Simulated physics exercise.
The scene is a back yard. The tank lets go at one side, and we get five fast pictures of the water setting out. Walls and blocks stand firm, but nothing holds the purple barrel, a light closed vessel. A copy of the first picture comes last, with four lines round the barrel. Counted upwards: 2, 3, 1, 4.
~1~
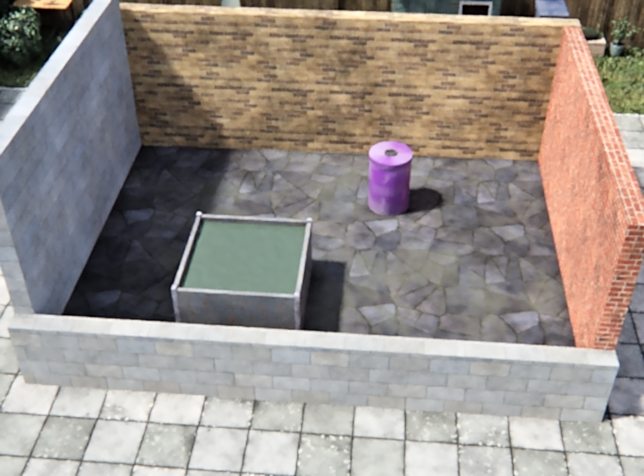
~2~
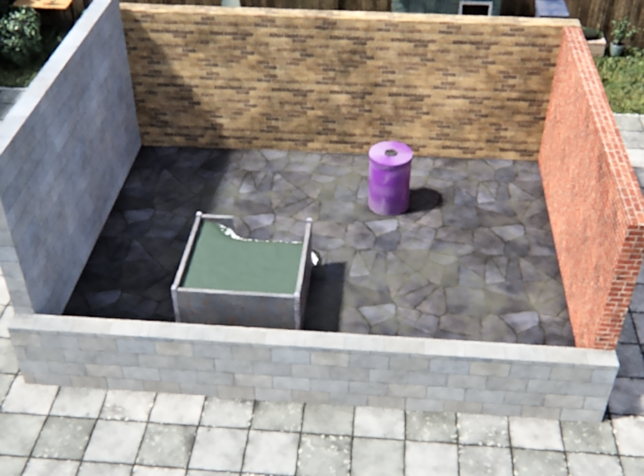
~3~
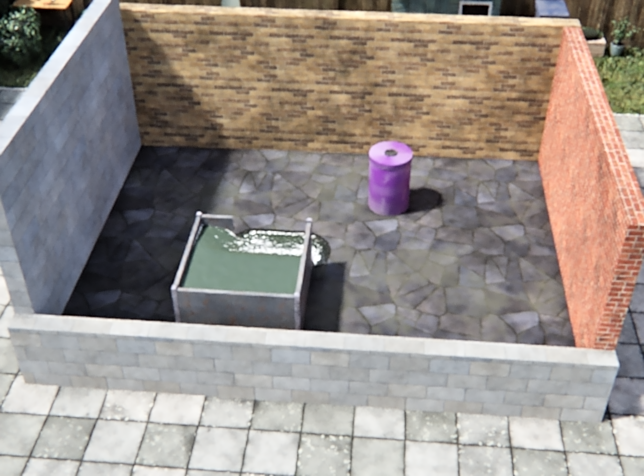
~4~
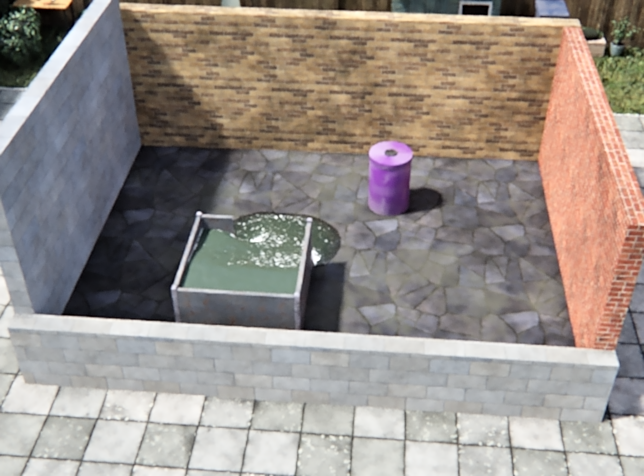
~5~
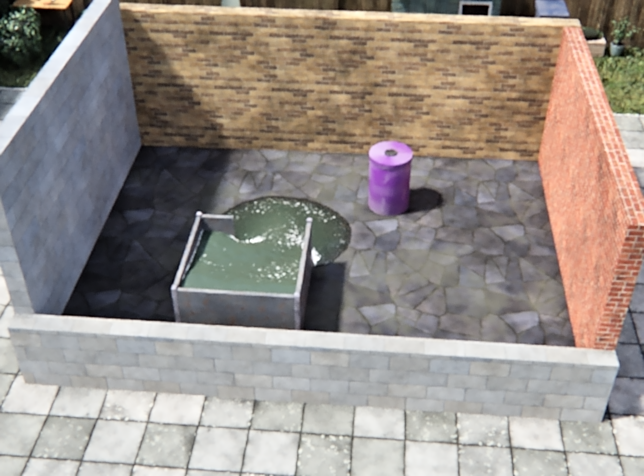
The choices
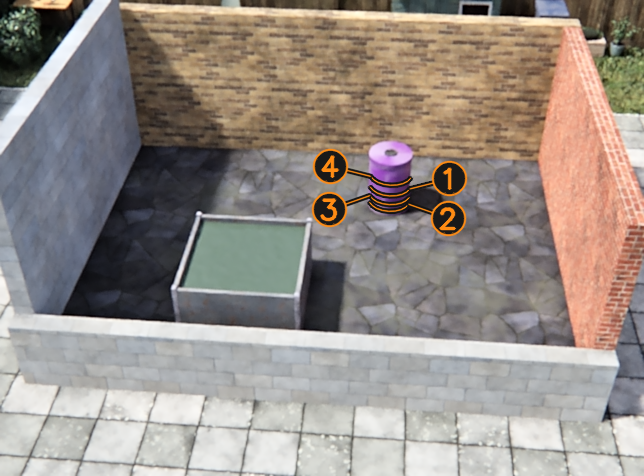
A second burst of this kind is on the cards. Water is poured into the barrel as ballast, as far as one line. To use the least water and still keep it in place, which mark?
The limit is 3.
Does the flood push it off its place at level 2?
Yes, that goes wrong.
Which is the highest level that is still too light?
It is 2.
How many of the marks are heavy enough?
Three of them.
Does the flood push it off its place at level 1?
No, not at all.
On the marked copy, 1 at (389, 195); 2 at (388, 211); 3 at (389, 204); 4 at (390, 185); from the bottom up 2, 3, 1, 4.
For level 1, it does not move.
For level 2, it is pushed about its own width away.
For level 3, it does not move.
For level 4, it does not move.
